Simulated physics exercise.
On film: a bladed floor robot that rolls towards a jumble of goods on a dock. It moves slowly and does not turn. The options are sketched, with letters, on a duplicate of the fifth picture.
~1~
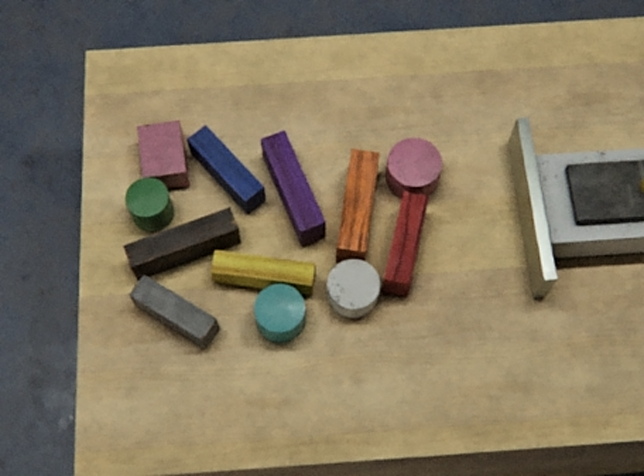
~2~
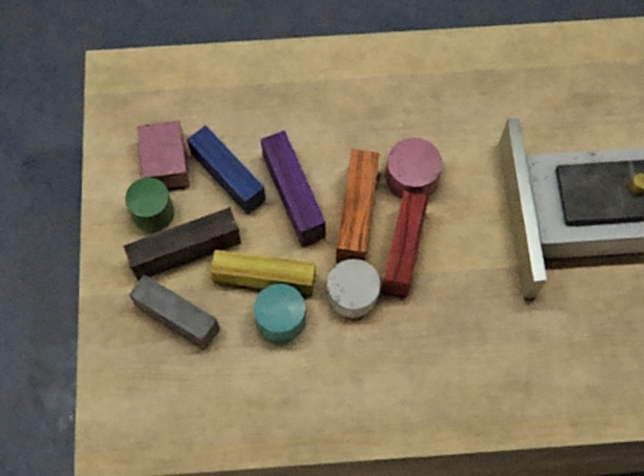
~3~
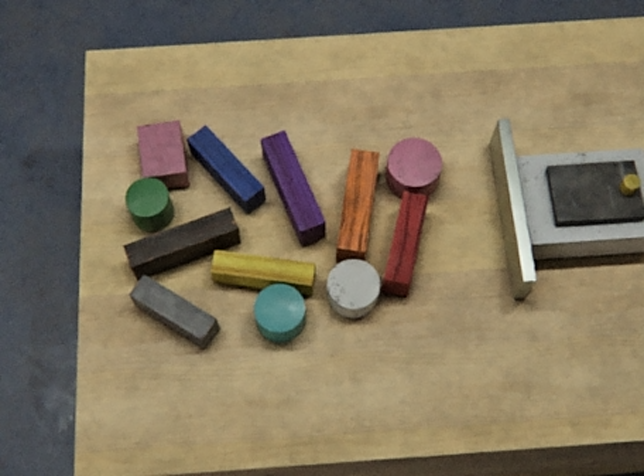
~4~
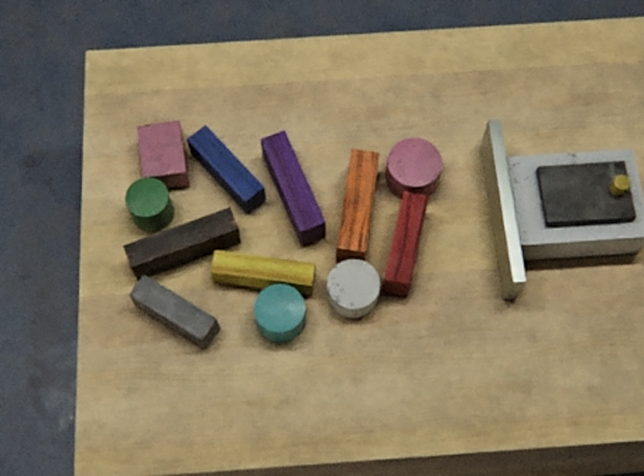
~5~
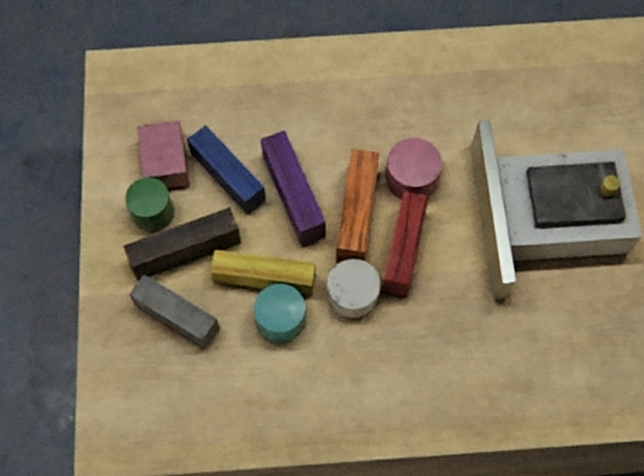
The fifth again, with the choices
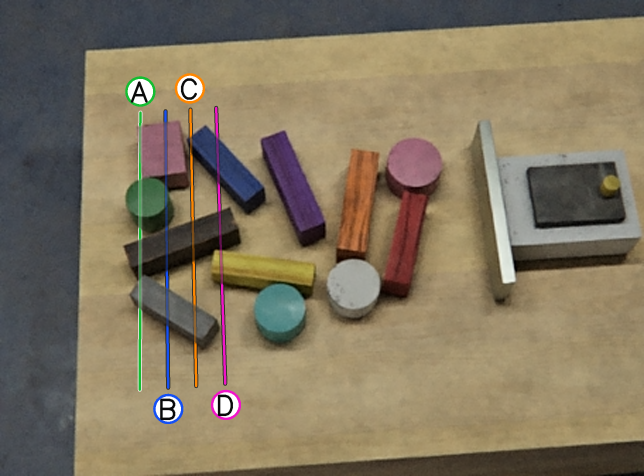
A bladed metal robot crept slowly left across a wooden surface toward a jumble of colourful sticks, blocks and round canisters, closing a little of the gap while none of the pieces moved.
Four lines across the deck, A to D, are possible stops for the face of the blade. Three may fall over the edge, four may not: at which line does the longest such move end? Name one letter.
Line D.
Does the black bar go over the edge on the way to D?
By then, yes.
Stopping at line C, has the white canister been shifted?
Yes.
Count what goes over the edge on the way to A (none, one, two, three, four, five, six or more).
In all, six or more.
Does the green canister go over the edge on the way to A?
Yes.
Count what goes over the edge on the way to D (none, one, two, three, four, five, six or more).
By then, three.
On the marked copy, A at (140, 243); B at (167, 241); C at (193, 240); D at (220, 238).
With D. Early on, robot (470, 200); white canister (343, 290); pink canister (356, 171).
Further on, robot (371, 207); black bar (115, 254); pink crate (127, 160).
At the end, robot (295, 212); black bar over the edge; green canister over the edge; three fallen.
As for the rest, A drops six; B drops six; C drops five.
